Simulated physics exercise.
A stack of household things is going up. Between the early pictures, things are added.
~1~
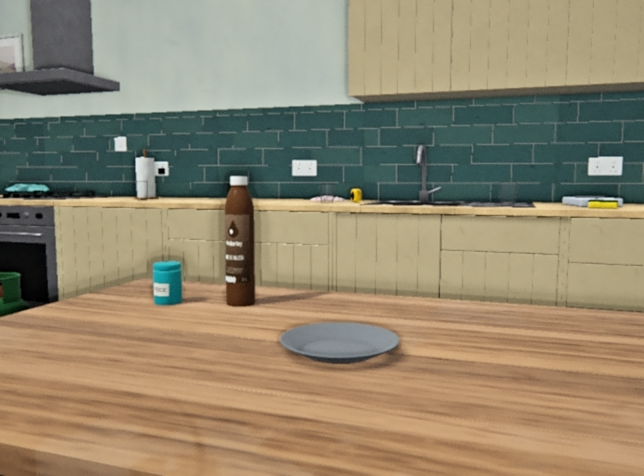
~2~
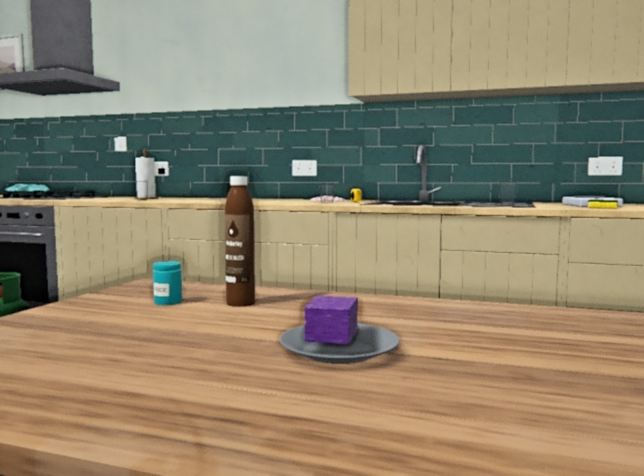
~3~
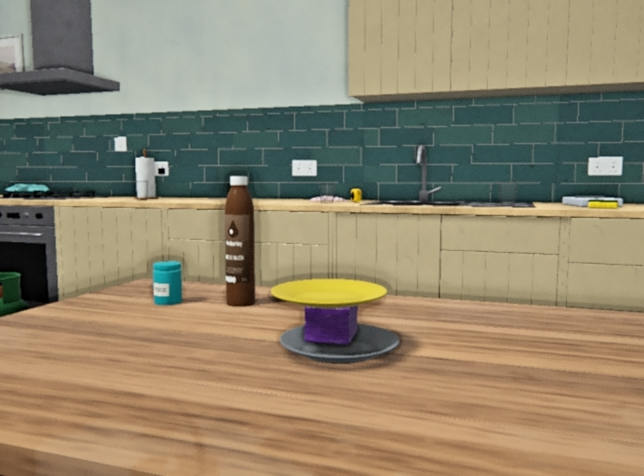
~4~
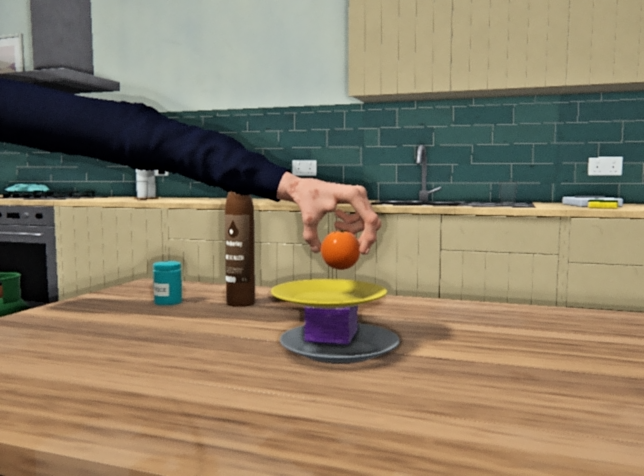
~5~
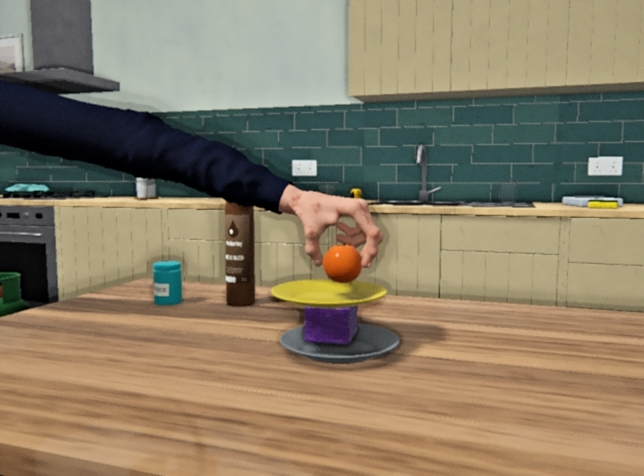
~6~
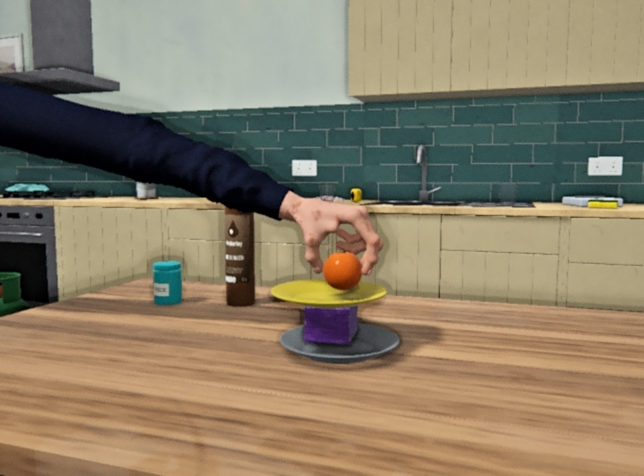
A hand lowering an orange tomato onto a yellow plate, after a purple block and that plate appear stacked on a grey plate.
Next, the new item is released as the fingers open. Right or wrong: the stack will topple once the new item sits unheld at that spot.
Wrong.
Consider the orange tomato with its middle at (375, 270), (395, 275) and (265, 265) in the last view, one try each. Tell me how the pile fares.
First the pile remains standing, second it topples, third it topples.
Then, 0.20 s after the last picture, nothing has stirred.
Then, 0.30 s after the last picture, orange tomato resting near (343, 271).
At rest, all 6 in place. Seen from the same camera at the end, orange tomato near (343, 271). The pile holds.
